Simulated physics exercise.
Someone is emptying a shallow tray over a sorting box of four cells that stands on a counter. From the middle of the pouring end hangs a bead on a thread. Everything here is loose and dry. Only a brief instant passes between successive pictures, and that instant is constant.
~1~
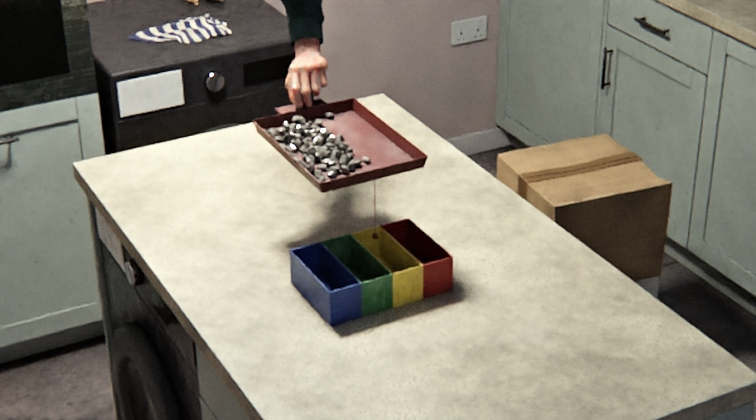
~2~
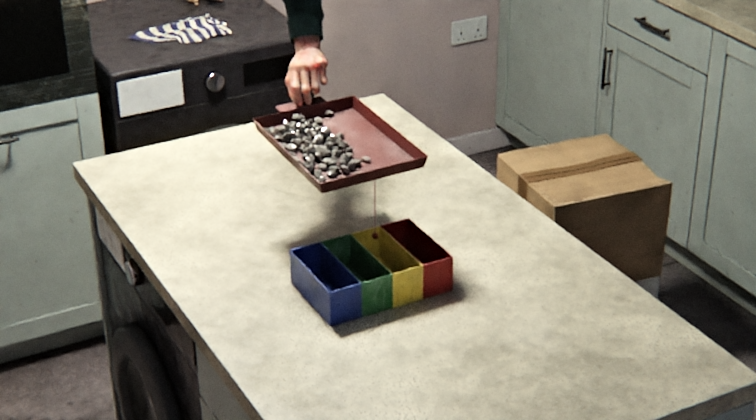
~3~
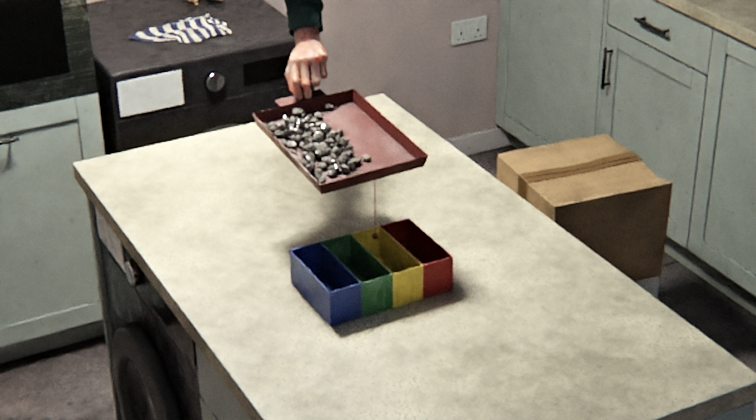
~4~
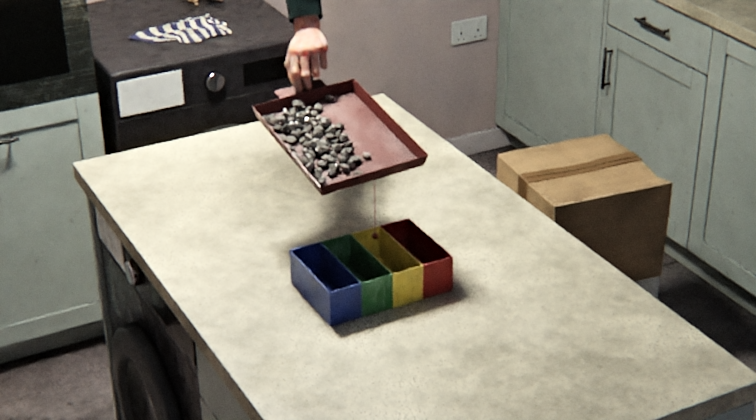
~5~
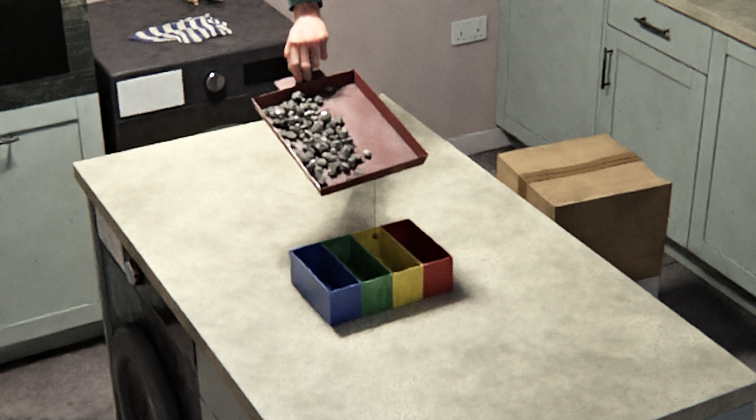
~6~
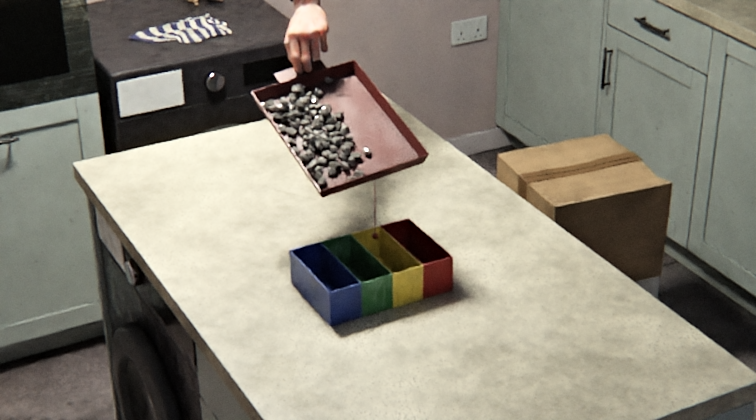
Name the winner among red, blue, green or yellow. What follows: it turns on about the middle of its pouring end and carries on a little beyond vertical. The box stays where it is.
Winner: Blue.
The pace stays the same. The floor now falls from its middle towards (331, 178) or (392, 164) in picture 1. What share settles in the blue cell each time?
You'd get 60 per cent the first time and 0 per cent the second time.
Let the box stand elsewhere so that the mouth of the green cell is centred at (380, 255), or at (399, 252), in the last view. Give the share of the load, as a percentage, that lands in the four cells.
In turn 60 and 30 in a hundred.
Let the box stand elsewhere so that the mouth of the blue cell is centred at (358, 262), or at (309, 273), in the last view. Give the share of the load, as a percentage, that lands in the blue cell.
Roughly 40% the first time and 20% the second time.
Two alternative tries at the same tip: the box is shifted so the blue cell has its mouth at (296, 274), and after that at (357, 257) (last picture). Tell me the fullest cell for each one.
First: The green cell. Second: The blue cell.
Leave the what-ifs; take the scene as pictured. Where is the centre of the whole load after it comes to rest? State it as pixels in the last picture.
Somewhere around (344, 298) in the final view.
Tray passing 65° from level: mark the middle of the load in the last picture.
Look close to (333, 167) in the last picture.
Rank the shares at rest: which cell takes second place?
That's the green one.
Soon after the last picture, tray tipped steeply; nearly all on the tray; a stray few falling or outside the box.
A little later, tray tipped past a quarter turn; a small part on the tray; about a third in the blue cell; about a quarter in the green cell; a small part in the yellow cell; about a quarter falling or outside the box.
Later still, tray tipped past a quarter turn; about half in the blue cell; about a third in the green cell; a small part in the yellow cell; a small part falling or outside the box.
At rest, tray tipped past a quarter turn; about half in the blue cell; about a third in the green cell; a small part in the yellow cell; none in the red cell; a small part outside the box.
